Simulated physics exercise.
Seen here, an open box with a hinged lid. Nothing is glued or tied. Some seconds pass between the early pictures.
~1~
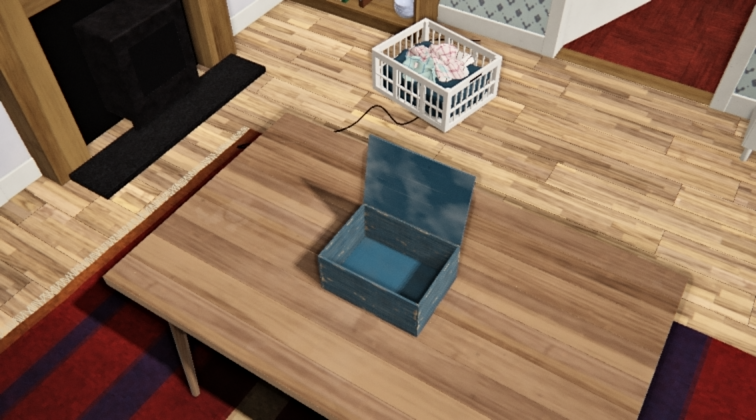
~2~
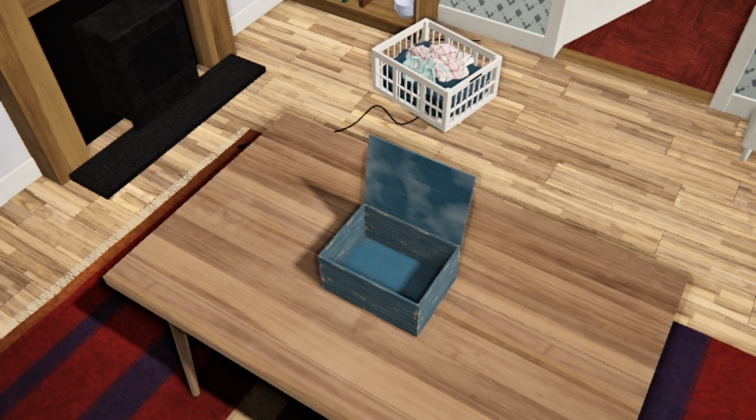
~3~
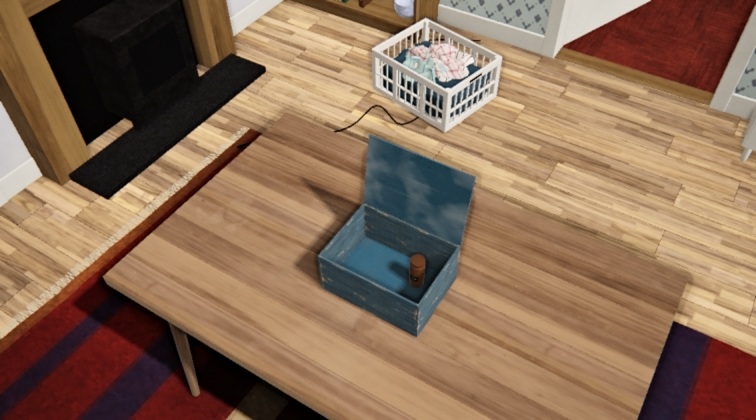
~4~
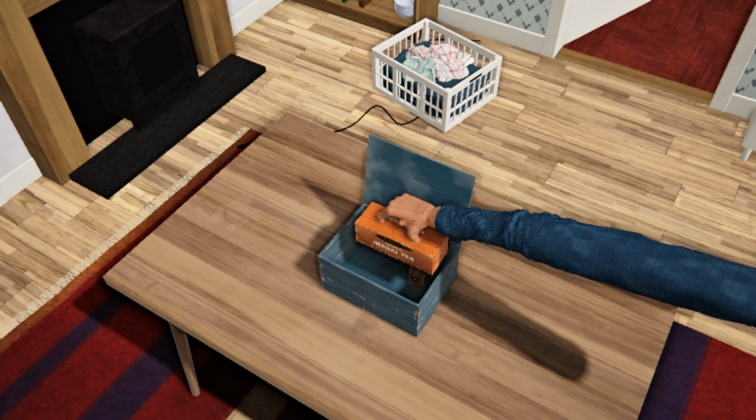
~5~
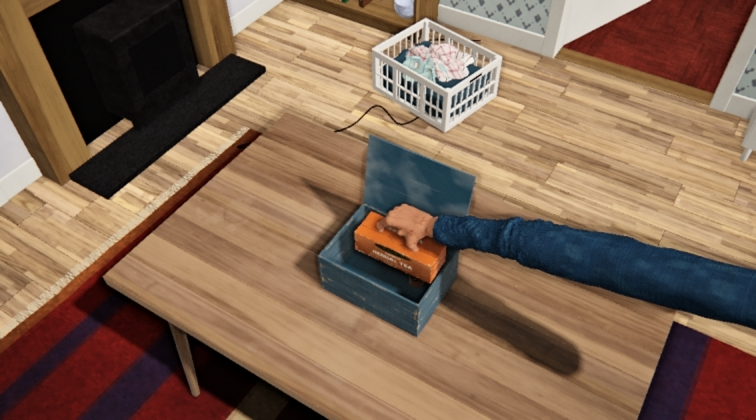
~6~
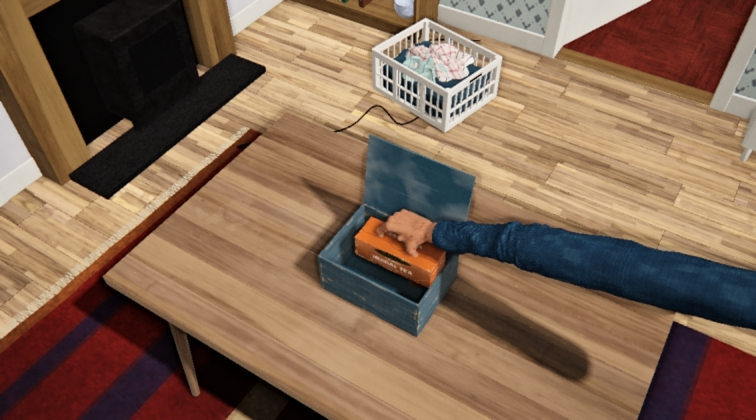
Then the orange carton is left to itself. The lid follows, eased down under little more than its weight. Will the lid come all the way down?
The lid closes.
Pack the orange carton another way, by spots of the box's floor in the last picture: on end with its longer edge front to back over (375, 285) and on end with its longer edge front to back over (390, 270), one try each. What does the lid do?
First, it stays ajar; second, it is held up.
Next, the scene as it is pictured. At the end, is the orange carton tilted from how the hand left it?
It ends up tilted.
Then, 1.10 s on from there, lid starting down; orange carton on its side near (386, 292).
Then, 1.80 s on from there, lid 40° above the rim; orange carton on its side near (386, 292).
In the end, lid shut; toppled in the box, orange carton; brown shaker unmoved. At the end, from the last picture's camera, orange carton near (386, 292).
